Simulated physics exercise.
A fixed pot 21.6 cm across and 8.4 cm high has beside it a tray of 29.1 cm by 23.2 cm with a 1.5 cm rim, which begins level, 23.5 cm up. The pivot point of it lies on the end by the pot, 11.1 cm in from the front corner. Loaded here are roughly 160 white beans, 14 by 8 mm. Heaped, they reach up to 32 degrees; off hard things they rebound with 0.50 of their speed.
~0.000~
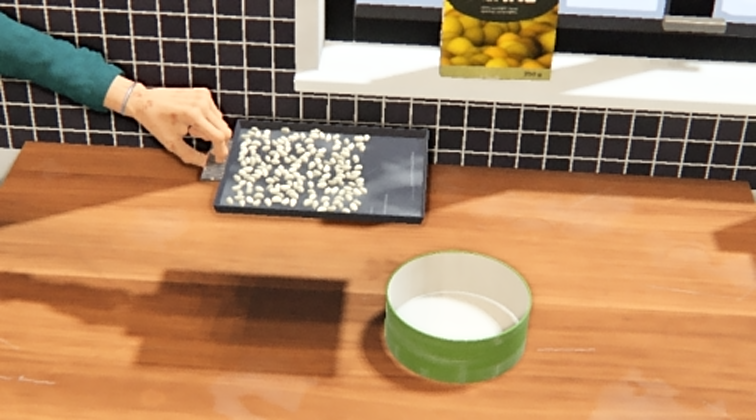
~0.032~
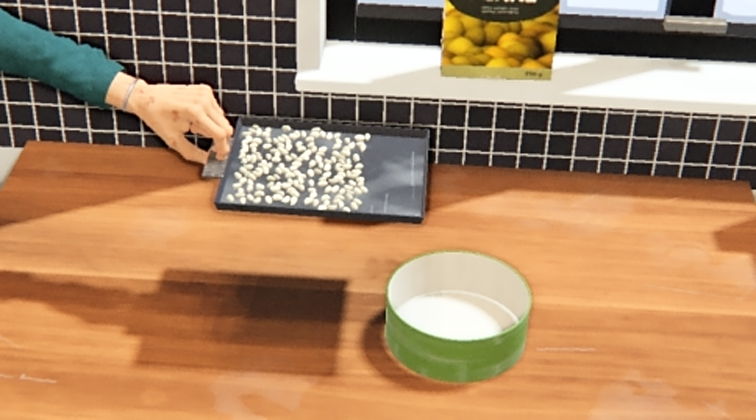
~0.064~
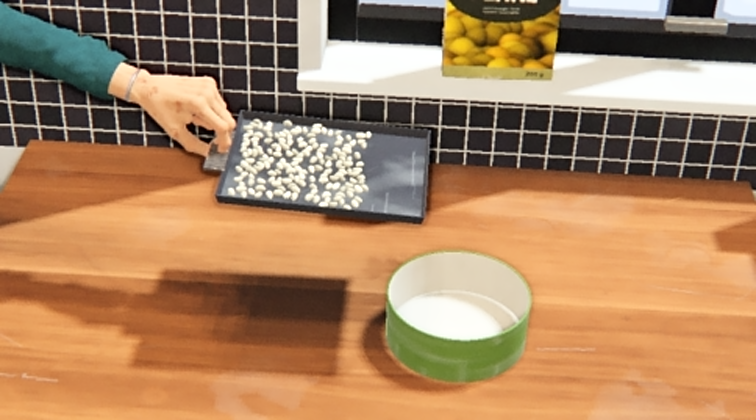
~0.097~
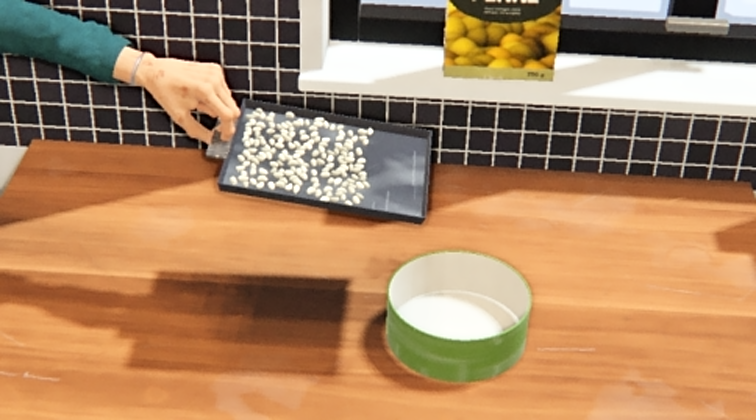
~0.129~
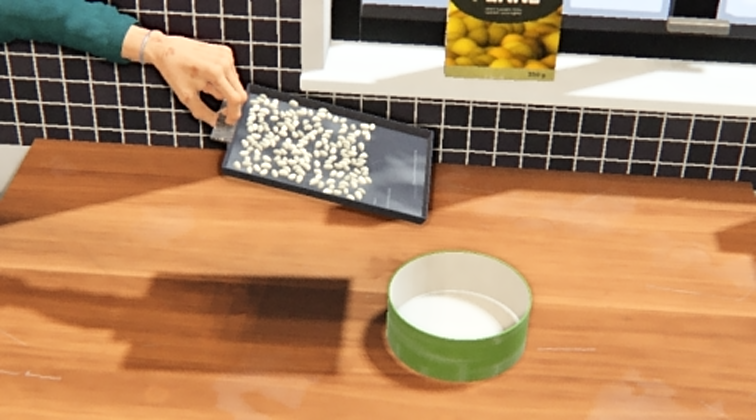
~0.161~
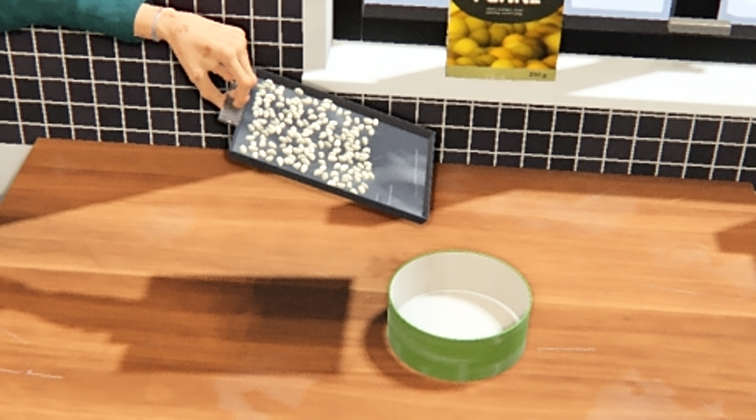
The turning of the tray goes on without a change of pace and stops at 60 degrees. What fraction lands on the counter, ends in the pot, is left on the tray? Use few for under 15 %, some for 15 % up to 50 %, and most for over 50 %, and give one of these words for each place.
Counter: Some, pot: Some, left on the tray: Some.
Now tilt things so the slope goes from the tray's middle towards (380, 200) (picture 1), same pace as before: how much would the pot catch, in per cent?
My guess is roughly 85 percent.
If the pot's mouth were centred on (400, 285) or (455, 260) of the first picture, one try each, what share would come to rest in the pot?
I'd say close to 10 percent for the first spot and 50 percent for the second.
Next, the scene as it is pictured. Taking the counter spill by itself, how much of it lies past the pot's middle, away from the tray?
Estimate: Roughly 90 per cent of the pieces.
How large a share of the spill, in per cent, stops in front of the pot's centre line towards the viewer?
Some 10 per cent.
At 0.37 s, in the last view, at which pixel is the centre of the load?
The middle of the load should be at about (374, 101) by then.
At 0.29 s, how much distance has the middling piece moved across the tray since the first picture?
About 1 cm.
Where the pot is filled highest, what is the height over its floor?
Roughly 1.5 cm up.
Then, at 0.29 s, tilt 43 degrees; the tray holds 100 %, the pot 0 %.
Then, at 0.37 s, tilt 56 degrees; the tray holds 100 %, the pot 0 %.
After 0.59 s, tilt 60 degrees; the tray holds 55 %, the pot 0 %.
At rest (2.3 s), counter 30 %, pot 40 %, tray 30 %.
